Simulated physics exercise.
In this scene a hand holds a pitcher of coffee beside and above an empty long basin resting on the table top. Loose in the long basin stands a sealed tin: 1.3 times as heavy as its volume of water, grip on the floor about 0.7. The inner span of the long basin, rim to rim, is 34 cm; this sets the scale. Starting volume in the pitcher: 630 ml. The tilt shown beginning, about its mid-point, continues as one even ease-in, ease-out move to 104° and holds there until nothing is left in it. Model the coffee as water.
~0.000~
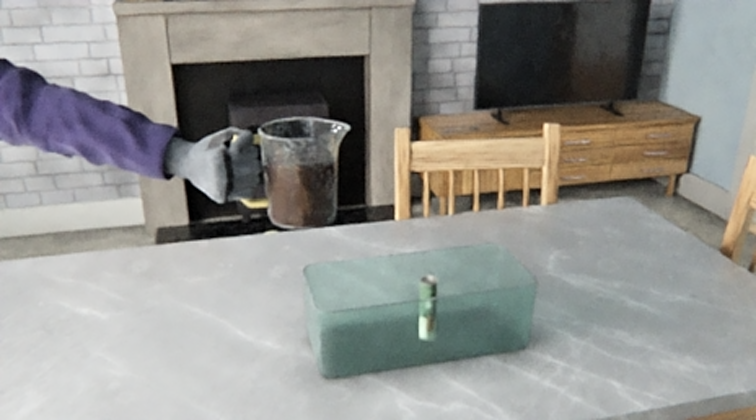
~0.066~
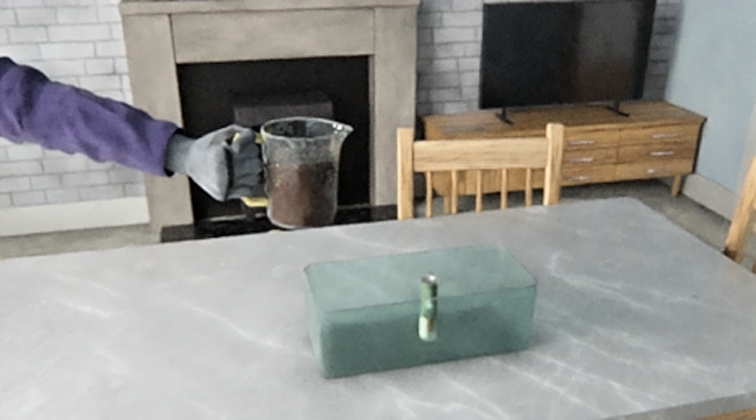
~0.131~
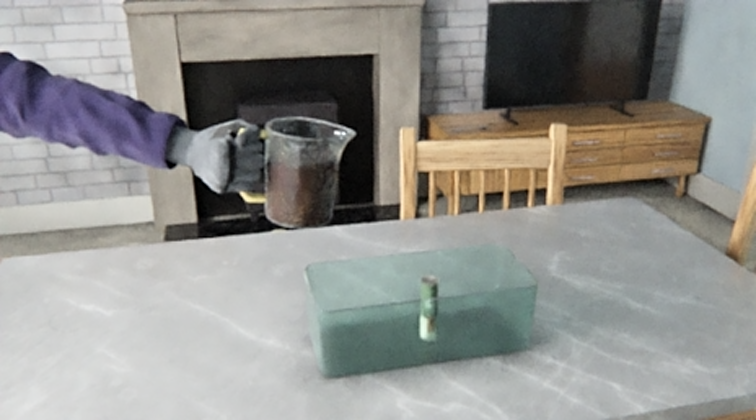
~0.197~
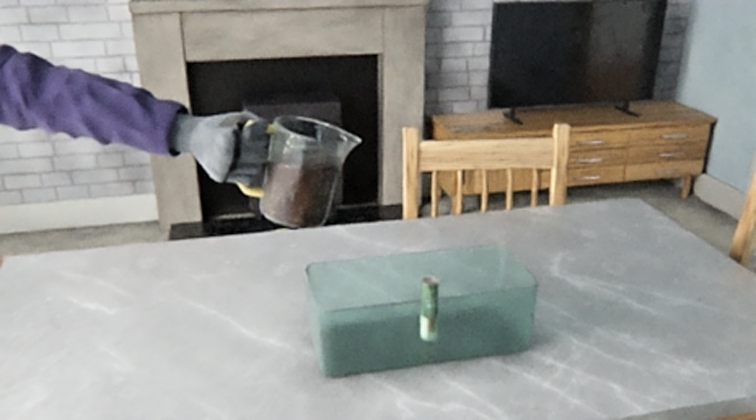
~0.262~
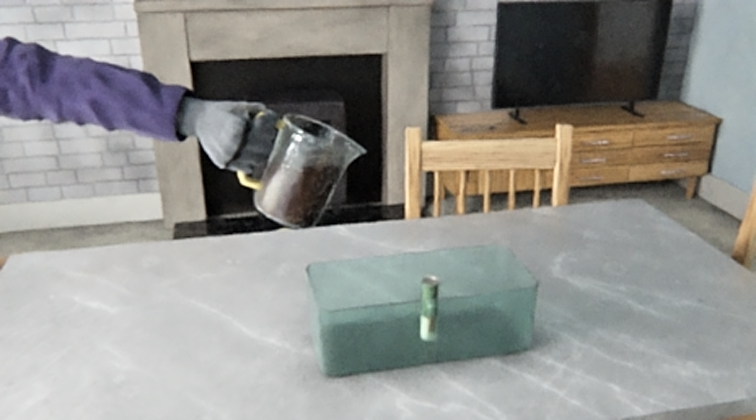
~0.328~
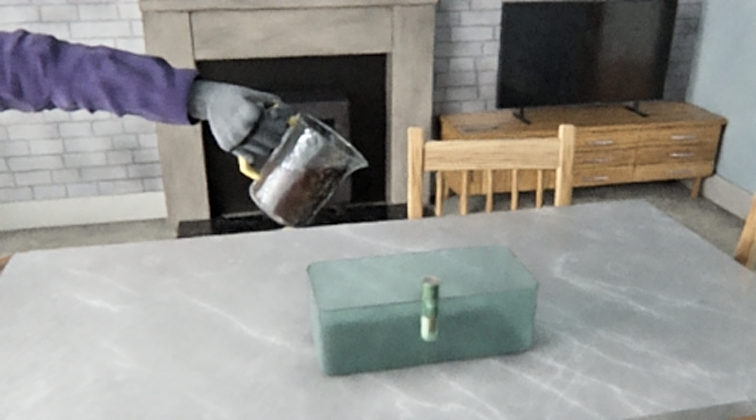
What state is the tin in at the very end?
The tin is upright.
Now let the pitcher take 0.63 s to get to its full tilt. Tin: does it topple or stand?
In that case the tin stays vertical.
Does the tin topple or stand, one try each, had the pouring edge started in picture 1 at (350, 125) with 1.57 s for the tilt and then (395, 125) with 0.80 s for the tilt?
First it stays on its base; then it stays on its base.
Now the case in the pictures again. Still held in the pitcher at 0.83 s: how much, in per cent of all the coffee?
Around 20 in a hundred is still there.
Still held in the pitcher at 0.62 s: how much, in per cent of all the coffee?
Portion remaining: Approx. 68 per cent.
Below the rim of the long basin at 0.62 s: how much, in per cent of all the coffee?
Roughly 7 per cent.
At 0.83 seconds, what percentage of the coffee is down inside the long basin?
Around 58 in a hundred.
By 0.62 s the tilt is 92° and 67 per cent is still to pour; the tin stands where it began.
By 0.83 s the tilt is 104° and 19 per cent is still to pour; the tin stands where it began.
By 1.06 s the tilt is 104° and 3 per cent is still to pour; the tin stands where it began.
By 1.30 s the tilt is 104° and 0 per cent is still to pour; the tin stands where it began.
At rest the tin stands where it began.
